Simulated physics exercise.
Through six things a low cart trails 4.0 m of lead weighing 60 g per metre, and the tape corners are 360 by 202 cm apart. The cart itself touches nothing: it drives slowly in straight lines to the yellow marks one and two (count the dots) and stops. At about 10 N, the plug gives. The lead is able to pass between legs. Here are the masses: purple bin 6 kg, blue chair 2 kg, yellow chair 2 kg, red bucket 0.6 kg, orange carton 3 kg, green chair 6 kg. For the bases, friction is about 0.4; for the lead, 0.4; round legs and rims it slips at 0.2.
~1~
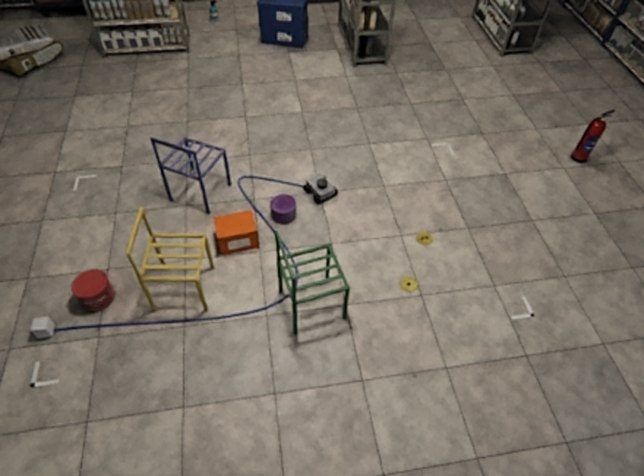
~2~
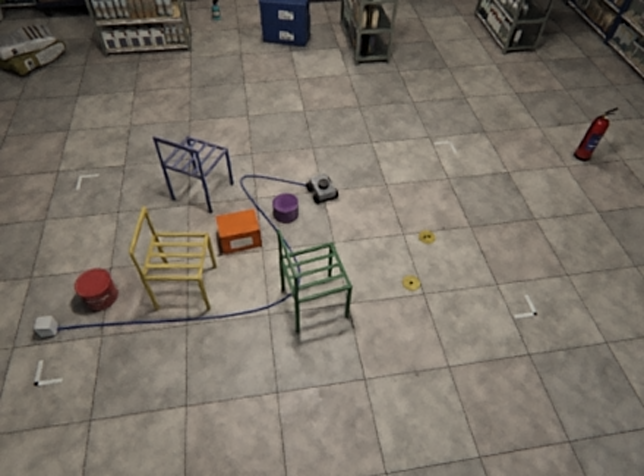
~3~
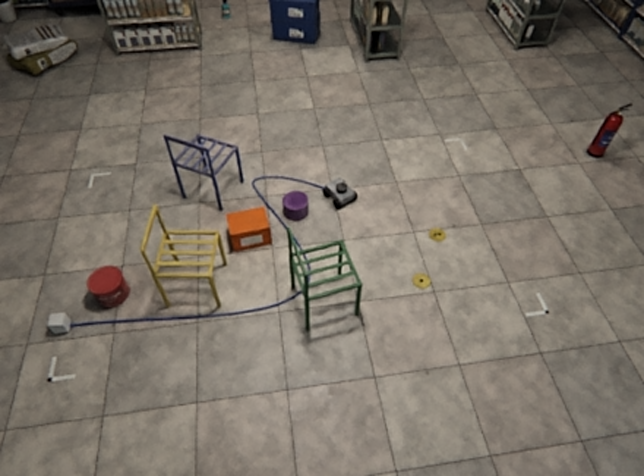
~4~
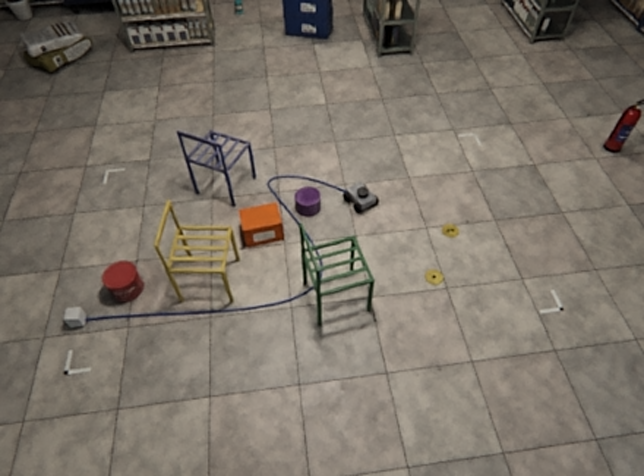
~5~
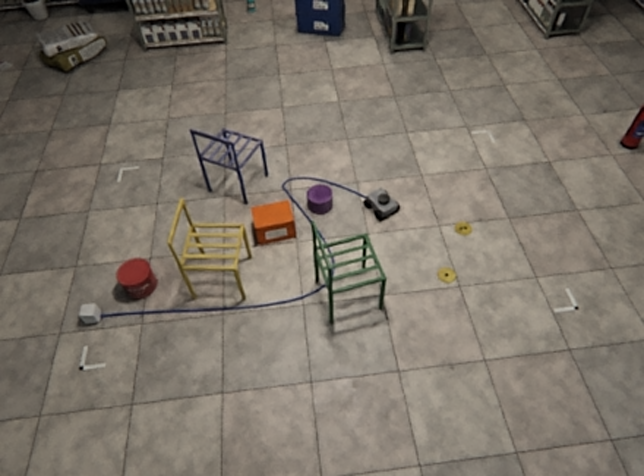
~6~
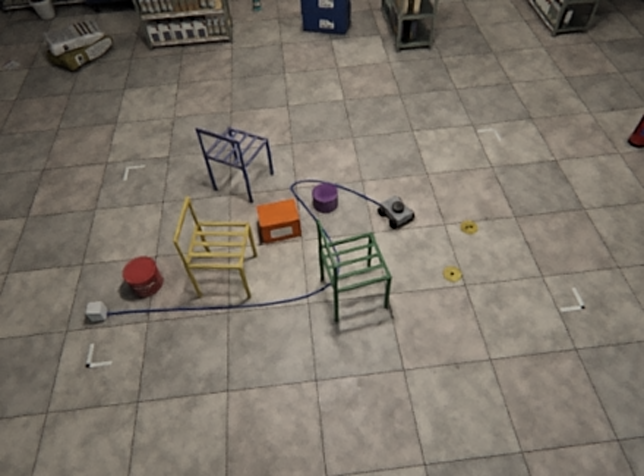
On a gray tiled floor with shelves behind, a small dark cart trailing a blue cord crept rightward, away from the purple bin, while the colored chairs, red bucket and orange box stayed put.
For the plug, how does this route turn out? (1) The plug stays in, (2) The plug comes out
Option 1: The plug stays in.
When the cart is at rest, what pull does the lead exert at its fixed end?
The pull at the fixed end comes to around 2 N.
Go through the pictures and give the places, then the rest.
In the first picture, shows, green chair (313, 272); yellow chair (173, 256); blue chair (192, 157); marks (409, 284) (424, 238); lead runs through (103, 325) (274, 180); cart (317, 189).
In the second picture, shows, lead runs through (106, 324) (277, 179); cart (320, 188).
In the third picture, shows, lead runs through (118, 321) (295, 180); cart (337, 193).
In the fourth picture, shows, lead runs through (132, 316) (317, 181); cart (357, 197).
In the fifth picture, shows, lead runs through (146, 312) (338, 185); cart (378, 203).
In the sixth picture, shows, green chair (354, 261); yellow chair (218, 244); blue chair (236, 147); lead runs through (152, 310) (352, 191); cart (392, 211).
Next, cart at (417, 237), lead slack at the fixed end; nothing else has moved.
Then, cart at (444, 265), lead slack at the fixed end; nothing else has moved.
After that, cart at (460, 248), 4 N at the fixed end; nothing else has moved.
Later, cart at (468, 226), 2 N at the fixed end; nothing else has moved.
At the end, cart at (468, 226), 2 N at the fixed end; nothing else has moved.
